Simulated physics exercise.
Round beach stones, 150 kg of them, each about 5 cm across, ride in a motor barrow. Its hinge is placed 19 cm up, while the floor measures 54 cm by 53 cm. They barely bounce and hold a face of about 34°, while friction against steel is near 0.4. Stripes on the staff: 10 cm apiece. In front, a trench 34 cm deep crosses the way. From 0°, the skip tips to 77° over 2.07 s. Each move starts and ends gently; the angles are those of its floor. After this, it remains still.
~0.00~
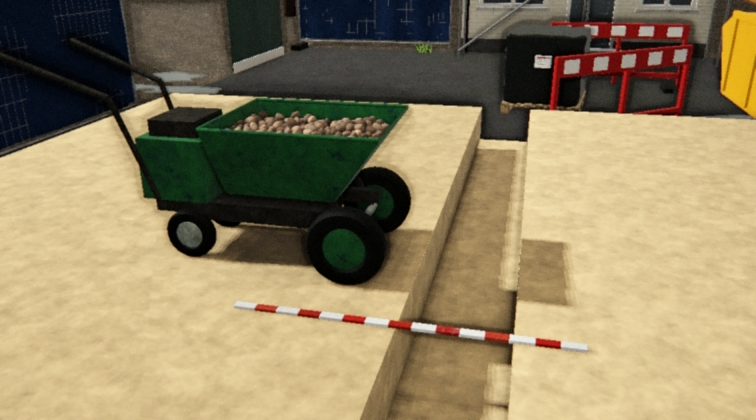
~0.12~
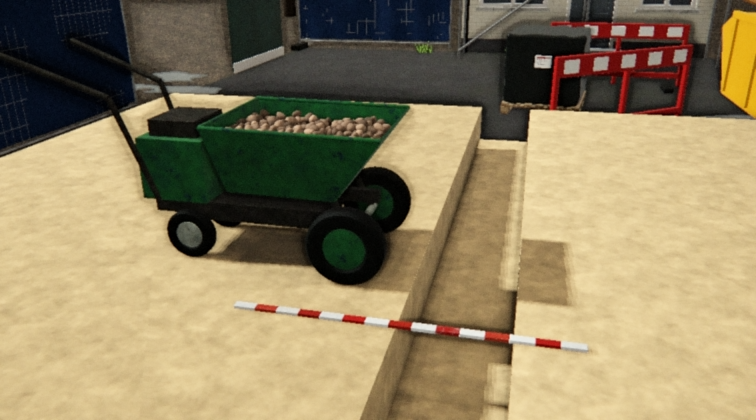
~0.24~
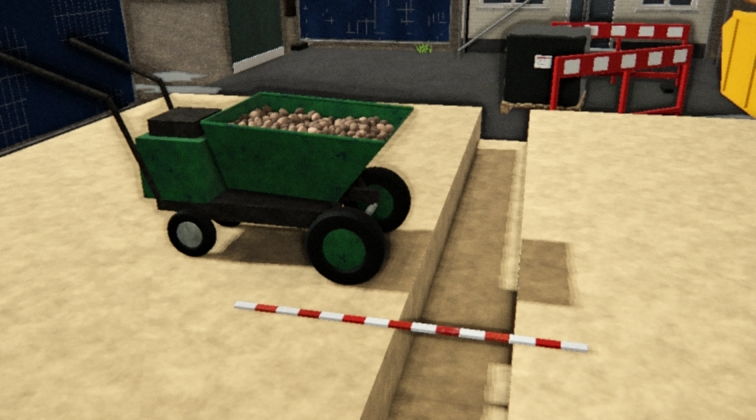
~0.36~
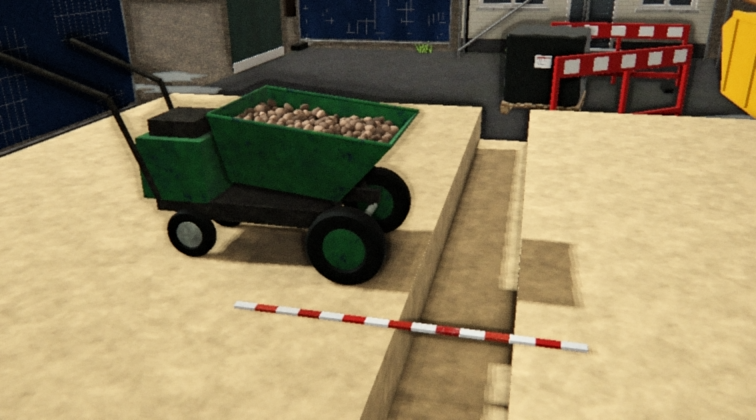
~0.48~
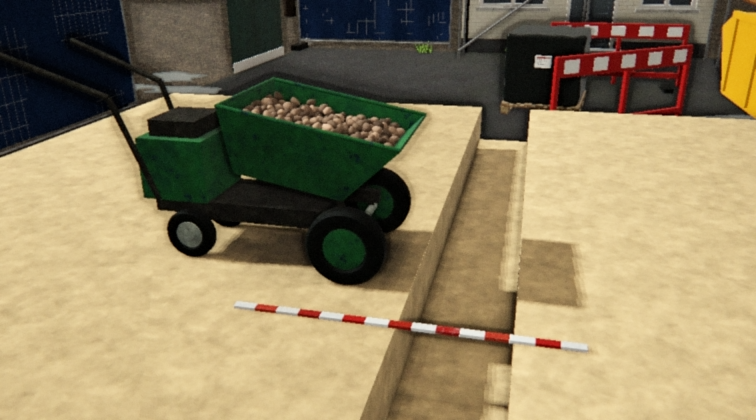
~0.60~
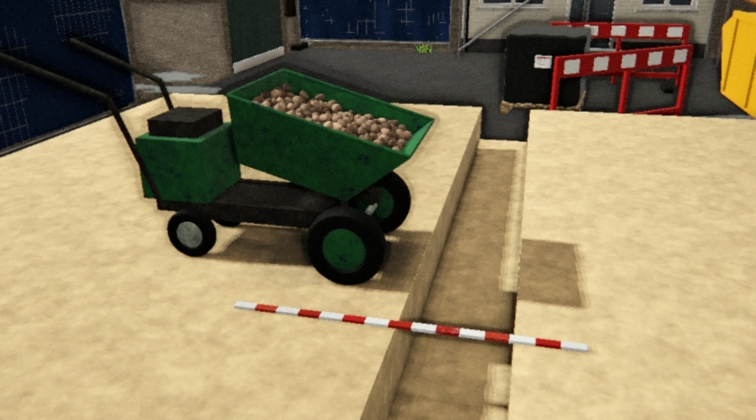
Green skip of round stones on a parked motor barrow slowly tilting, its back rising and front lip lowering beside a trench.
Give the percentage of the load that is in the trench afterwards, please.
Near 74 per cent of the load.
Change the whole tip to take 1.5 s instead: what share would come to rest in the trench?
In that case some 70 per cent.
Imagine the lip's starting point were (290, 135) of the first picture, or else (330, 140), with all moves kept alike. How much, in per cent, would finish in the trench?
Roughly 85 in a hundred, then 100 in a hundred.
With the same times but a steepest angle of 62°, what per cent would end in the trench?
I'd expect around 75 in a hundred.
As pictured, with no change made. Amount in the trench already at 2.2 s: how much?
Roughly 55% by that time.
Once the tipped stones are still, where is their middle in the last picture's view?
I'd point to around (494, 313).
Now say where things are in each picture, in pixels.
In the first picture, the skip is at 0°, its lip at (379, 141); the top of the load is at (301, 125).
In the second picture, the skip is at 1°, its lip at (380, 142); the top of the load is at (288, 123); the stones move at 0.1 m/s on average.
In the third picture, the skip is at 3°, its lip at (385, 143); the top of the load is at (263, 118); the stones move at 0.2 m/s on average.
The fourth picture shows lip at (391, 147), floor tilted 6°, highest stones at (268, 111); the stones move at 0.3 m/s on average.
In the fifth picture, the skip is at 11°, its lip at (400, 151); the top of the load is at (273, 103); the stones move at 0.3 m/s on average.
In the sixth picture, the skip is at 16°, its lip at (410, 158); the top of the load is at (279, 95); the stones move at 0.4 m/s on average.
After 1.5 s the floor is at 65°; 93 % in the skip, 7 % in the trench; the foremost stones are at (511, 258).
After 2.2 s the floor is at 77°; 21 % in the skip, 55 % in the trench, 25 % past the trench; the foremost stones are at (664, 289).
After 2.5 s the floor is at 77°; 5 % in the skip, 69 % in the trench, 26 % past the trench; the foremost stones are at (708, 286).
After 4.5 s the floor is at 77°; 0 % in the skip, 74 % in the trench, 26 % past the trench; the foremost stones are at (714, 281).
